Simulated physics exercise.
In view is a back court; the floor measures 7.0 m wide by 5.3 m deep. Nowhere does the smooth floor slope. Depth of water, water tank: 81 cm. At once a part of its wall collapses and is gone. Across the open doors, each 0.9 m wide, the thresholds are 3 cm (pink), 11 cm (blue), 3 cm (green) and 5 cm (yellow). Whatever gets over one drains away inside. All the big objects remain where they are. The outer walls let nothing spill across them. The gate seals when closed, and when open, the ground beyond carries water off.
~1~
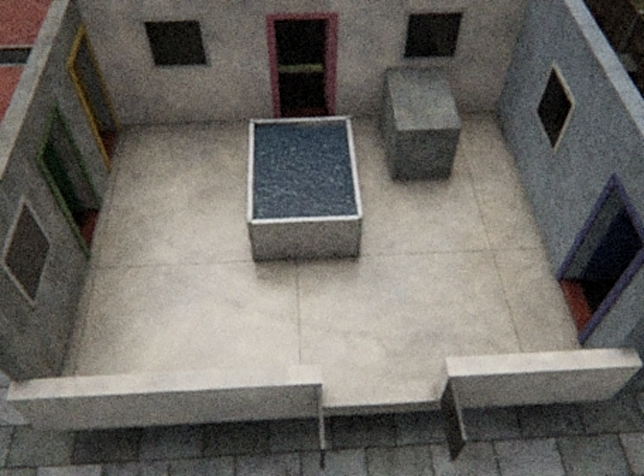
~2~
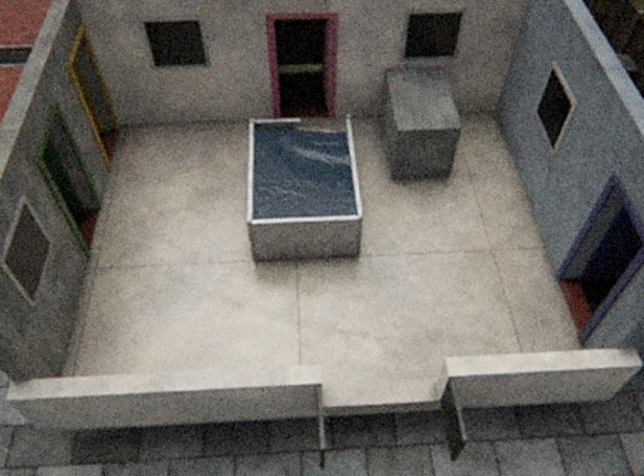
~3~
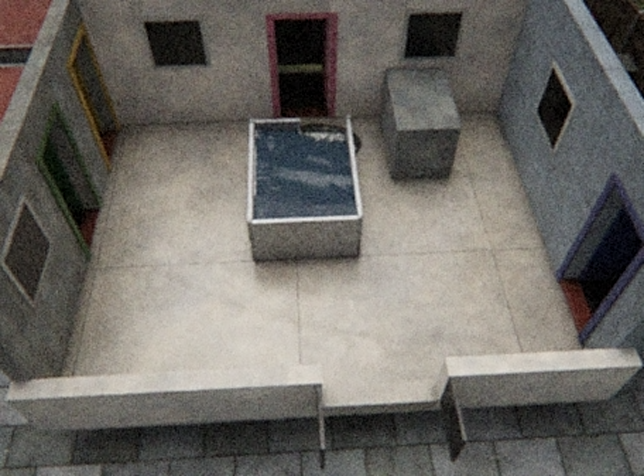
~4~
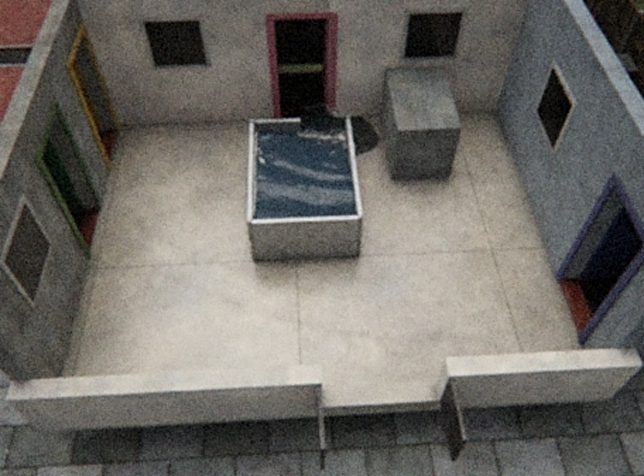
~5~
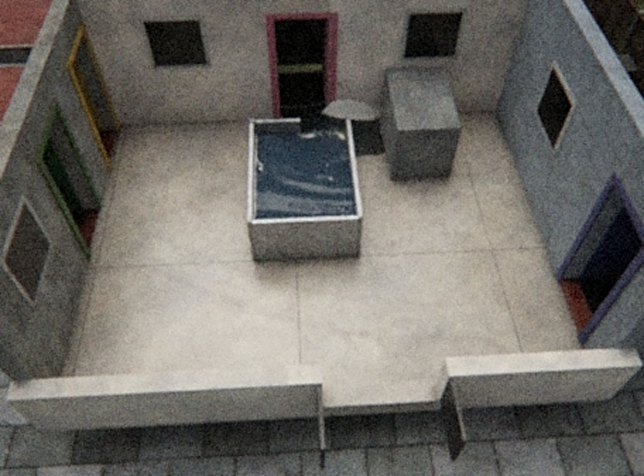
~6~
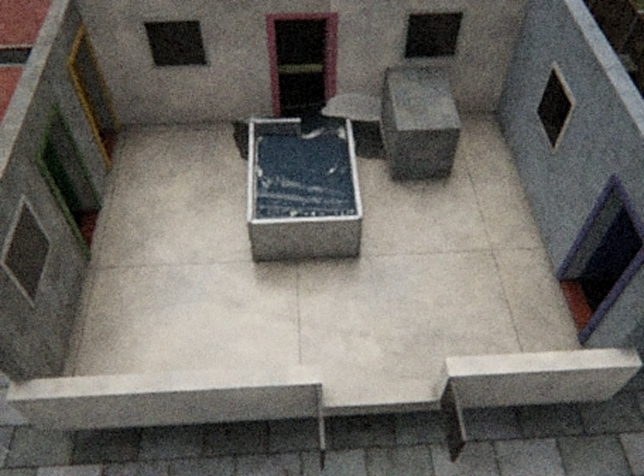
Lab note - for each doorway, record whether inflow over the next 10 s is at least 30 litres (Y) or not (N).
As I see it, the pink door breaches the limit, the blue door never breaches the limit, the green door never breaches the limit, the yellow door never breaches the limit.
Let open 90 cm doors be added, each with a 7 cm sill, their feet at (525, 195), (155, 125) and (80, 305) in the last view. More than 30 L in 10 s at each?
Taking them in order, the first gets too little, the second too little and the third too little.
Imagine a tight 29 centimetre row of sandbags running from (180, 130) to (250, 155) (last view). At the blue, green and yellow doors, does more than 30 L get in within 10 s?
Then: Blue under, green below, yellow not over.
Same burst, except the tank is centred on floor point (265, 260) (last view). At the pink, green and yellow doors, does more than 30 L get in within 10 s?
Pink goes beyond, green stays inside, yellow goes beyond, judged against that limit.
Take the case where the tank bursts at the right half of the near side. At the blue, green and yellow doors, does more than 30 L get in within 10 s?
Then blue does not exceed it, green does not exceed it, yellow does not exceed it.
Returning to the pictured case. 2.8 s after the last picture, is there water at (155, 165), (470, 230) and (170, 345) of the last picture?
The first point is awash, the second is awash and the third is not yet hit.
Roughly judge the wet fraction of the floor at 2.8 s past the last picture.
Roughly 45 % of the floor is wet.
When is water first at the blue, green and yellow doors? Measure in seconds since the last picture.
Arrival: Blue 2.6 s, green 3.2 s, yellow 1.2 s.
Then, 0.7 s after the last picture water covers 10 % of the floor and is deepest (54 cm) near (355, 120); pink door 21 cm at the sill, 250 L in, blue door not reached, green door not reached, yellow door not reached.
Then, 1.5 s after the last picture water covers 25 % of the floor and is deepest (41 cm) near (336, 120); pink door 22 cm at the sill, 478 L in, blue door not reached, green door not reached, yellow door 6 cm at the sill, 1 L in.
Then, 2.8 s after the last picture water covers 45 % of the floor and is deepest (30 cm) near (336, 120); pink door 21 cm at the sill, 710 L in, blue door 1 cm at the sill, 0 L in, green door not reached, yellow door 6 cm at the sill, 4 L in.
Then, 5.3 s after the last picture water covers 60 % of the floor and is deepest (18 cm) near (336, 120); pink door 14 cm at the sill, 959 L in, blue door 6 cm at the sill, 0 L in, green door 2 cm at the sill, 0 L in, yellow door 5 cm at the sill, 6 L in.
Then, 9.3 s after the last picture water covers 75 % of the floor and is deepest (10 cm) near (336, 120); pink door 9 cm at the sill, 1113 L in, blue door 4 cm at the sill, 0 L in, green door 2 cm at the sill, 0 L in, yellow door 4 cm at the sill, 7 L in.
